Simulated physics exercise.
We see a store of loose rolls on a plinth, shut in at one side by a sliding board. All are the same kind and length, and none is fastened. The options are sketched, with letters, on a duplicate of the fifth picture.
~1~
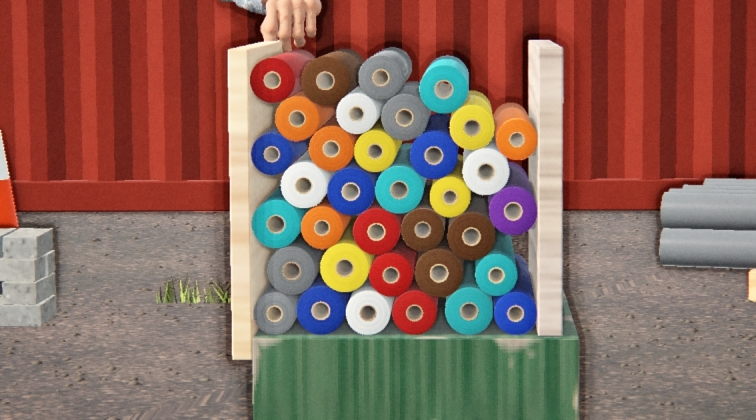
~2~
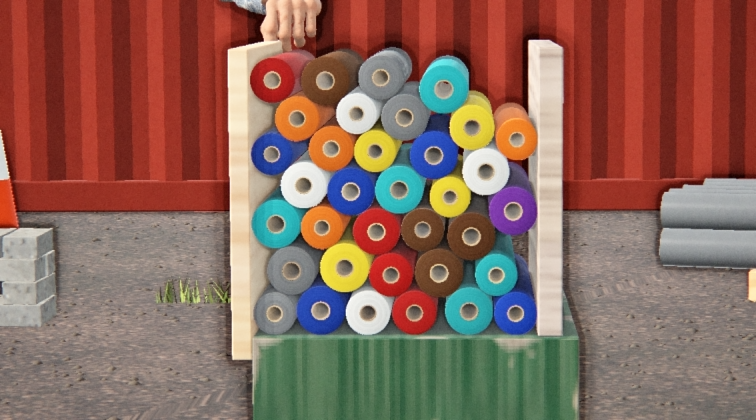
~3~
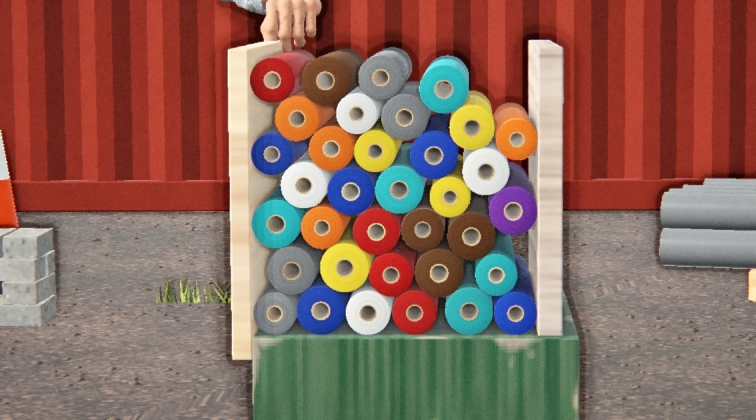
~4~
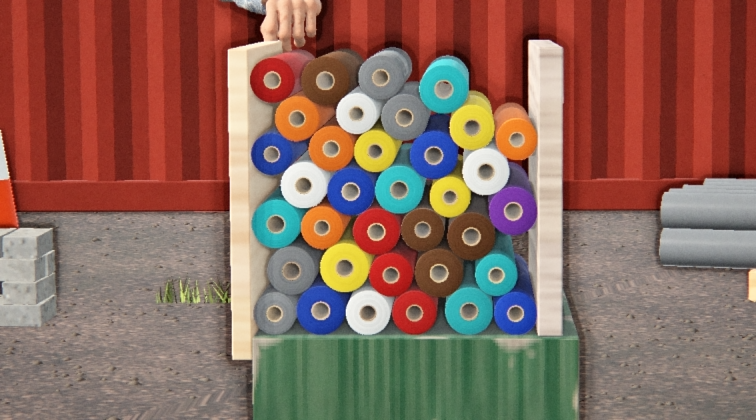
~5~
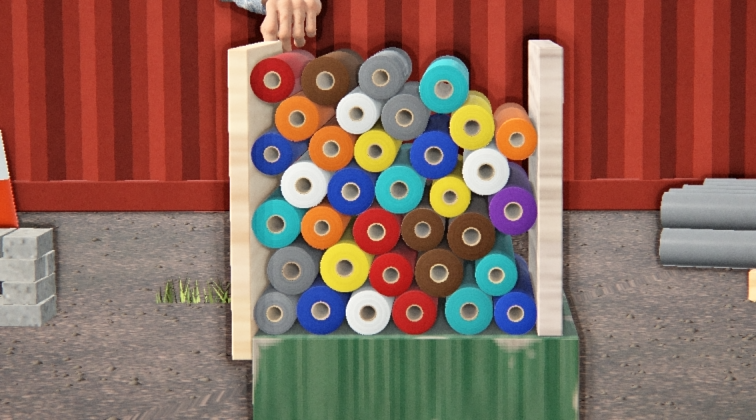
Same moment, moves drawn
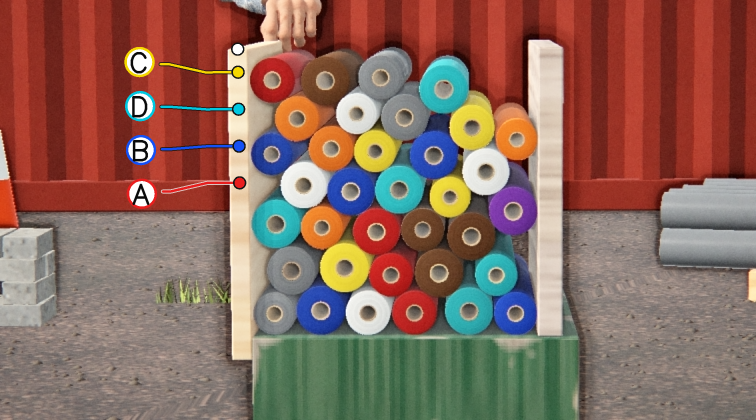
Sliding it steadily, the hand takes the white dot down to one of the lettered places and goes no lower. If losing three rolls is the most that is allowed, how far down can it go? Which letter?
Down to A.
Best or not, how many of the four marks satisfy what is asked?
Four of the four.
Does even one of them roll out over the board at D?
No.
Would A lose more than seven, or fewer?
It loses fewer than seven.
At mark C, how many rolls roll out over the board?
With C, none.
On the copy, A at (239, 183); B at (239, 146); C at (238, 72); D at (238, 109); the white dot at (237, 49).
On A. First, top of the board (250, 113).
Then, top of the board (251, 182).
Finally, top of the board (251, 182), one out over the board.
By contrast, B one out over the board; C none out over the board; D none out over the board.
